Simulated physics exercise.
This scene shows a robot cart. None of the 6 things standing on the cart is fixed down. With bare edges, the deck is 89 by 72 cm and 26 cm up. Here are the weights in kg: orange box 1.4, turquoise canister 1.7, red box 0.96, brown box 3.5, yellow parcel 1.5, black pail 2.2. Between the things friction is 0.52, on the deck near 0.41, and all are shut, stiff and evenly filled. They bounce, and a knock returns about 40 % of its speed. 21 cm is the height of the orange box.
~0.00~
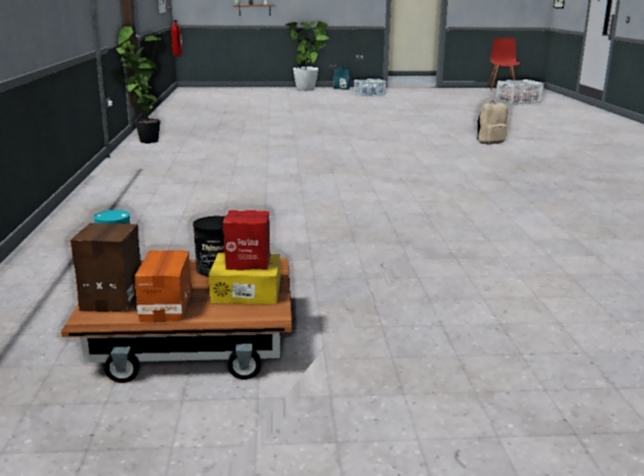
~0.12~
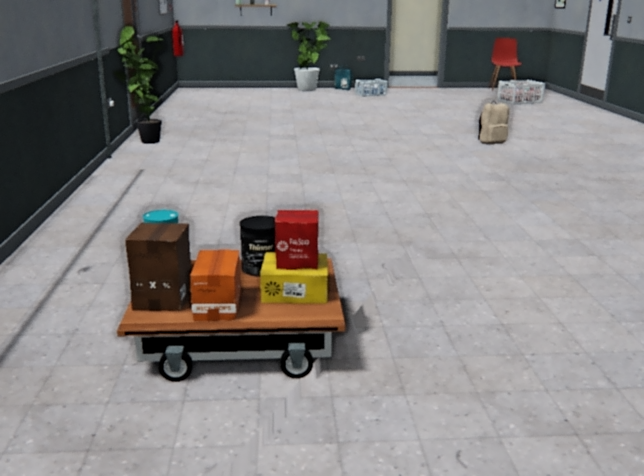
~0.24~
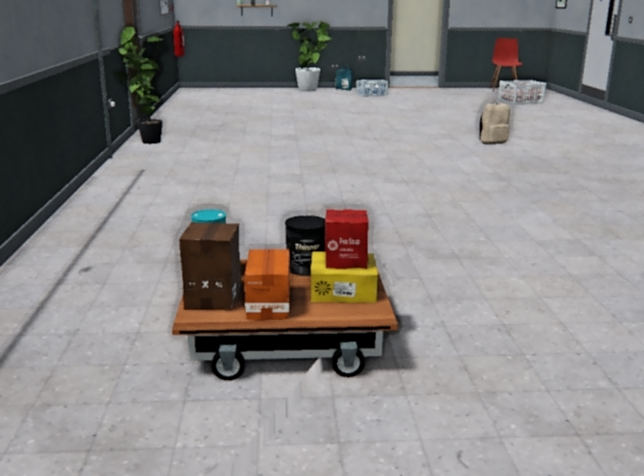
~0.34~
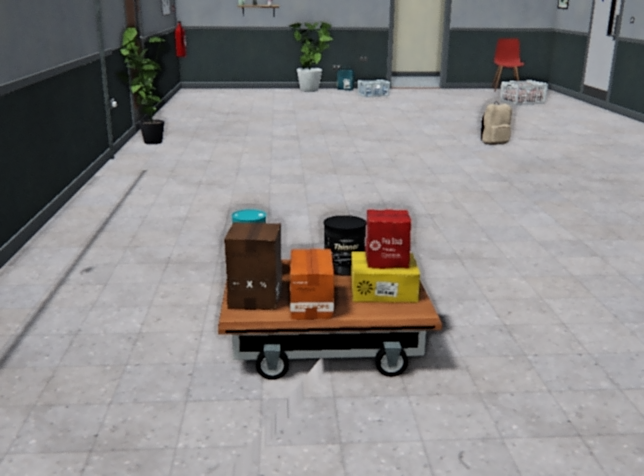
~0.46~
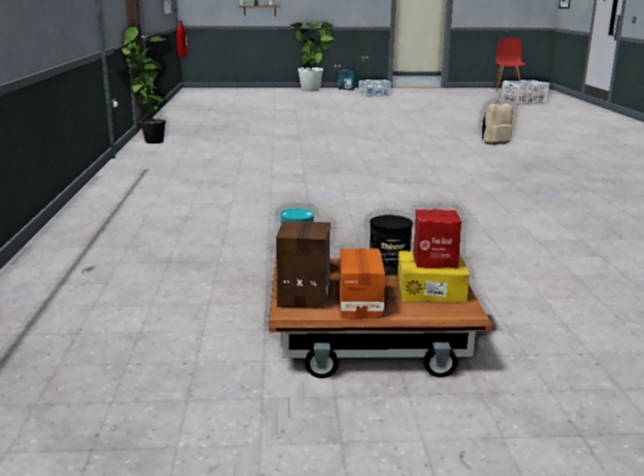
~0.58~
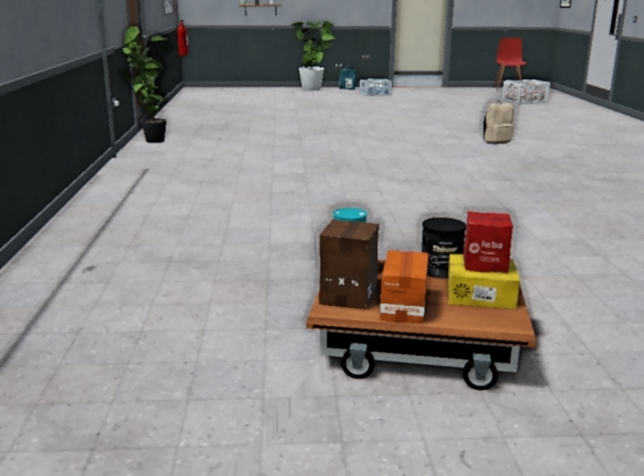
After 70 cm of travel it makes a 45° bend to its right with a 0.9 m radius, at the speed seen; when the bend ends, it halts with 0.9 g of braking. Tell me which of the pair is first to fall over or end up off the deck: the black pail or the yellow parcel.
The former of the two.
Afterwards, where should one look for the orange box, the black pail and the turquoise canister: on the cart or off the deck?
When everything stops, the orange box is still in bounds, the black pail is out of bounds, and the turquoise canister is still in bounds.
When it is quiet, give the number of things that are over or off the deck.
I get 3.
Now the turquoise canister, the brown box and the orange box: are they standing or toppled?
Well, the turquoise canister holds steady, the brown box holds steady, and the orange box holds steady.
After 0.88 s, cart has run 158 cm, turned 43°; black pail now off the deck; yellow parcel slid 21 cm near (620, 319); red box slid 26 cm.
After 1.18 s, cart has run 189 cm, turned 45°, stopped; yellow parcel slid 24 cm; red box slid 29 cm; orange box slid 13 cm.
After 1.58 s, cart has run 189 cm, turned 45°, stopped; red box and yellow parcel now off the deck; brown box slid 23 cm; turquoise canister slid 23 cm.
By the end (1.9 s), off the deck, red box, yellow parcel and black pail; not toppled but over 10 cm from the start, orange box, turquoise canister and brown box. Black pail went at 0.76 s; yellow parcel went at 1.28 s.
